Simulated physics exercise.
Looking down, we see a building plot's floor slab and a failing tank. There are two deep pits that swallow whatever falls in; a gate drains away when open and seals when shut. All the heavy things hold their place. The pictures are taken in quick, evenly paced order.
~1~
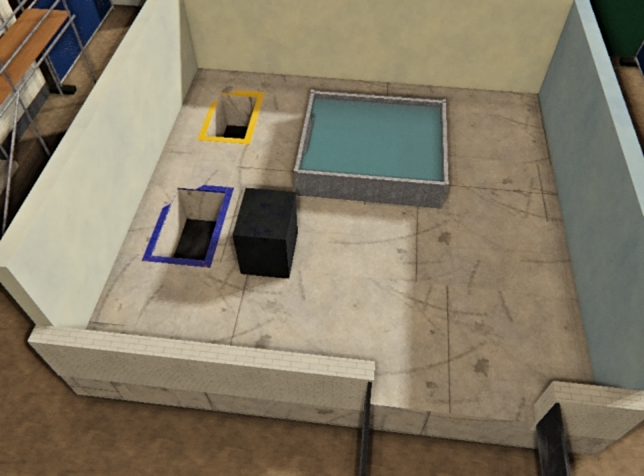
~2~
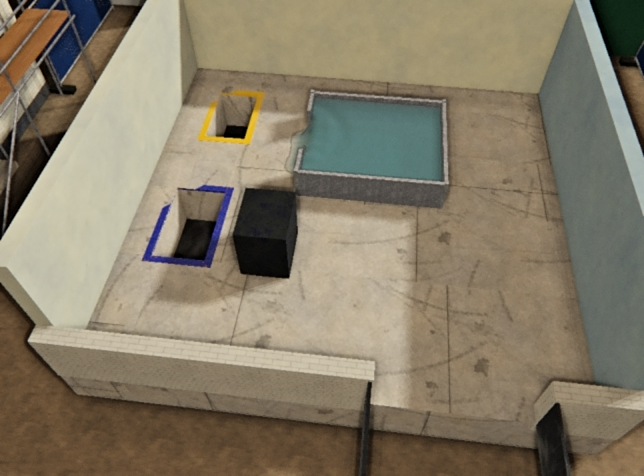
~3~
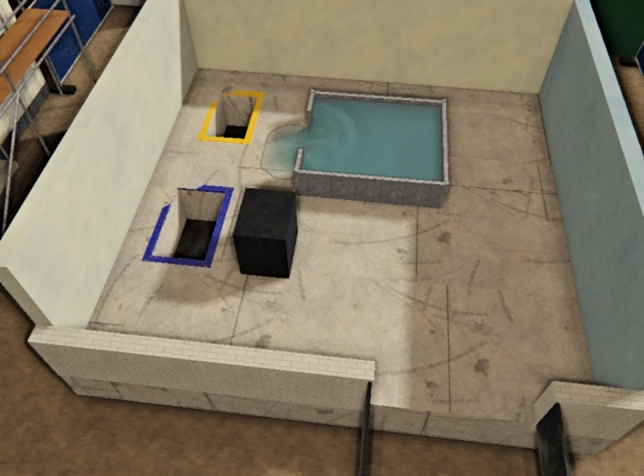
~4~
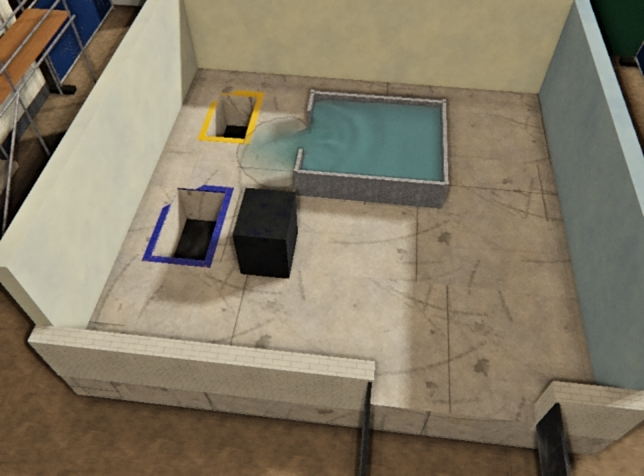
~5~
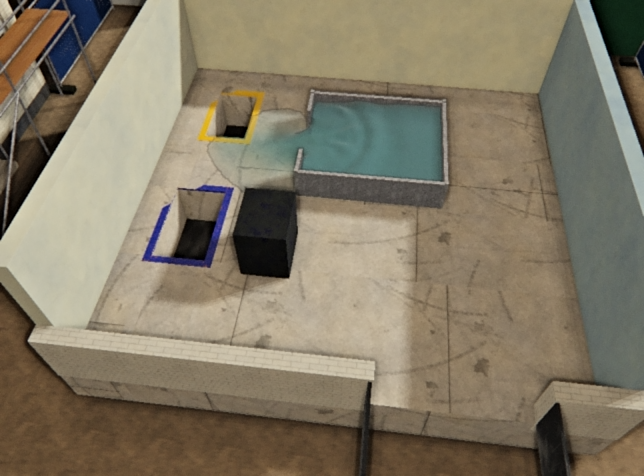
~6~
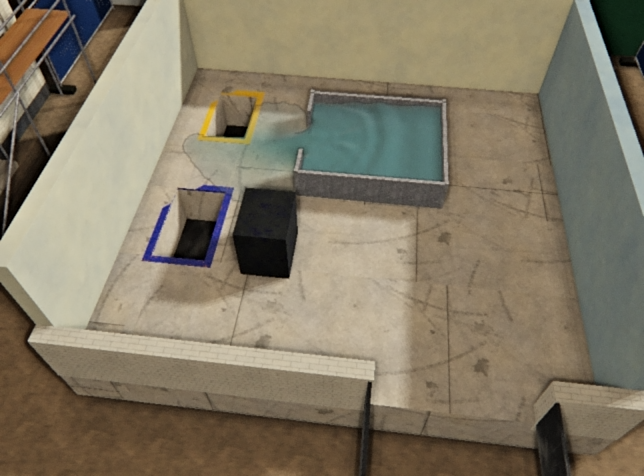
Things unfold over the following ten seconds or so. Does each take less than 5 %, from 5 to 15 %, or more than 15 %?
It ends like this: The gate takes less than 5 %; the yellow pit takes more than 15 %; the blue pit takes more than 15 %.
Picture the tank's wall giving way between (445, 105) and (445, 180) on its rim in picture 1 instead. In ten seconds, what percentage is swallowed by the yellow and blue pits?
Approximately, yellow takes 12 % and blue takes 2 %.
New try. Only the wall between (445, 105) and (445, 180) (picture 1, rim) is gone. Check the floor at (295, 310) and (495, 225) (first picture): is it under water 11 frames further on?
Result, in sequence: Untouched by the flood; inundated.
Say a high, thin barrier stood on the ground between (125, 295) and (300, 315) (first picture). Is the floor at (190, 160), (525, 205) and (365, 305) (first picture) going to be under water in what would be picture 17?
Same order as asked - soaked, unsoaked, unsoaked.
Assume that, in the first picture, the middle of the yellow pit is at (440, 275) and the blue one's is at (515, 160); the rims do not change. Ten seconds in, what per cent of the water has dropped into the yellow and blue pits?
Yellow: 4 %; blue: 6 %.
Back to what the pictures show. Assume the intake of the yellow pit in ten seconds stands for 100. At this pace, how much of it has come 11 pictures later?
Estimate: Some 30 per cent.
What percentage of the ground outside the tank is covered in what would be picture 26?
That's roughly 20 per cent.
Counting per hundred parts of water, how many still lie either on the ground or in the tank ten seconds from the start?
Near 46 percent, give or take.
A moment on, water covers 10 % of the floor; the gate 0 %, the yellow pit 4 %, the blue pit 1 %.
Next, water covers 15 % of the floor; the gate 0 %, the yellow pit 10 %, the blue pit 3 %.
Then, water covers 20 % of the floor; the gate 0 %, the yellow pit 17 %, the blue pit 7 %.
Later, water covers 35 % of the floor; the gate 0 %, the yellow pit 27 %, the blue pit 14 %.
In the end, water covers 45 % of the floor; the gate 0 %, the yellow pit 35 %, the blue pit 20 %.
